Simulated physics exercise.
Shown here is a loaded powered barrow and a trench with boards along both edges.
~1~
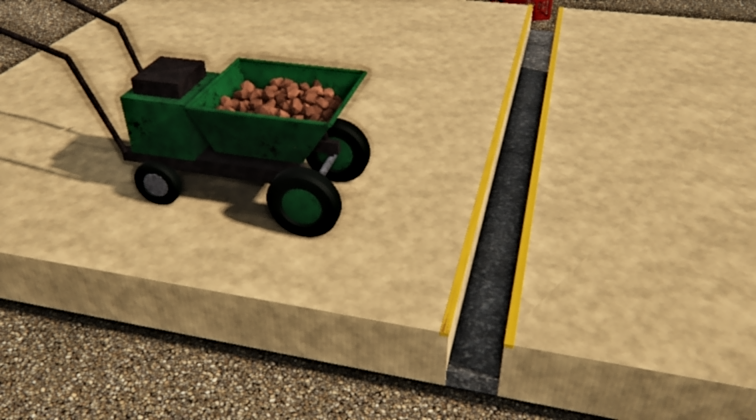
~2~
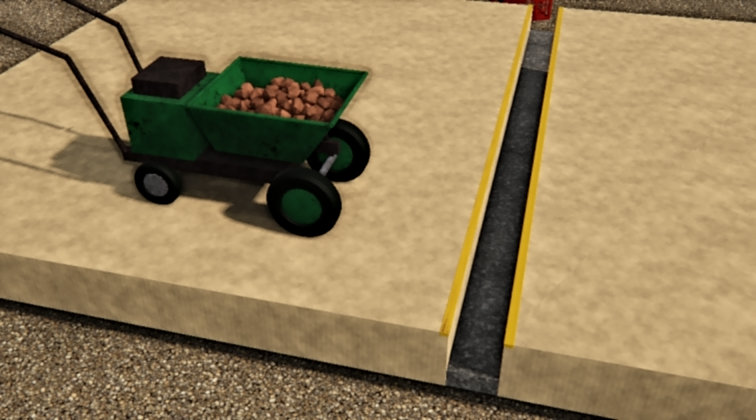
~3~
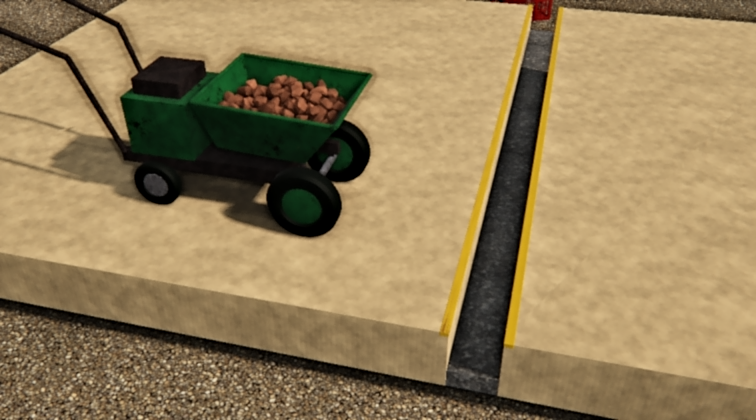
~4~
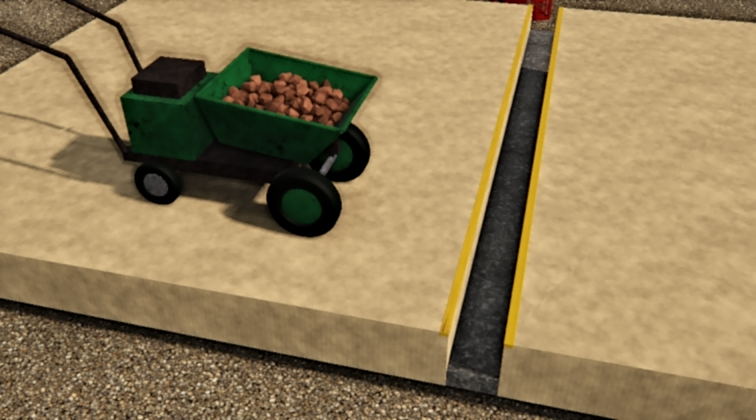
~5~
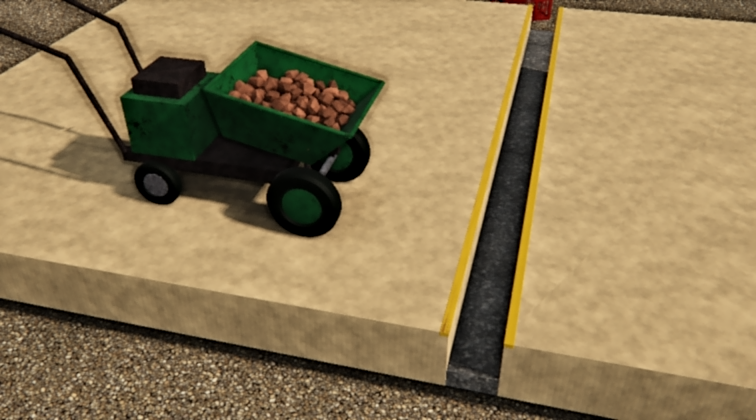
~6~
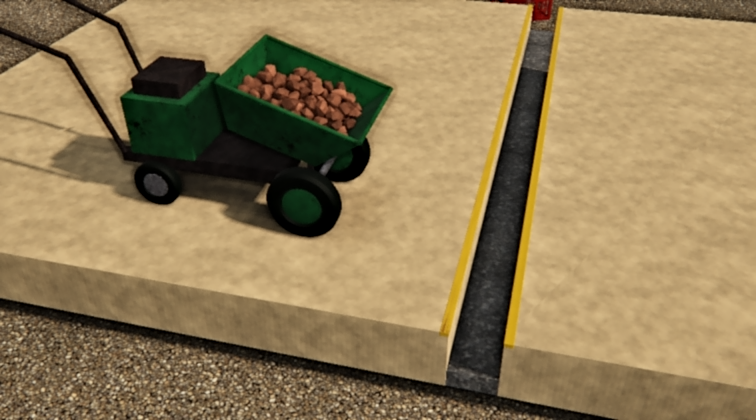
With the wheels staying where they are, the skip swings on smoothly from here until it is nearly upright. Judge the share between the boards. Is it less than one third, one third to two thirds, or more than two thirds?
The share between the boards is less than one third.
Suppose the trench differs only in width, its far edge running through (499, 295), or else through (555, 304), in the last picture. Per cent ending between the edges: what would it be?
Respectively, 20 % and 20 %.
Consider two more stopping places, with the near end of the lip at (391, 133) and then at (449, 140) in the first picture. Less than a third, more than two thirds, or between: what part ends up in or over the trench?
First: Beyond two thirds. Second: Under a third.
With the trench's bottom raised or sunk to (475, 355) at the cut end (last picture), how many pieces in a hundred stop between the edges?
It works out to some 20 percent.
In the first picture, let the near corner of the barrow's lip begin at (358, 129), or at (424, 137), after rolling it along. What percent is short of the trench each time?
Position 1 near 30 %, position 2 near 0 %.
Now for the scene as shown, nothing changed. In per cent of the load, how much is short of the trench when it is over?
I'd put it at some 50 per cent of the load.
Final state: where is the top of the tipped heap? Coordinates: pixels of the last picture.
Approximate top: (436, 208).
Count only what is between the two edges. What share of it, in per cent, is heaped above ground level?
Roughly 0 %.
Just after the last frame, skip tipped steeply; every one in the skip.
A moment on, skip tipped right over; the larger part in the skip; roughly a quarter short of the trench.
Further on, skip tipped right over; roughly a third in the skip; roughly half short of the trench; roughly a quarter in or heaped over the trench.
When it is over, skip tipped right over; roughly a third in the skip; roughly half short of the trench; roughly a quarter in or heaped over the trench; not one beyond it.
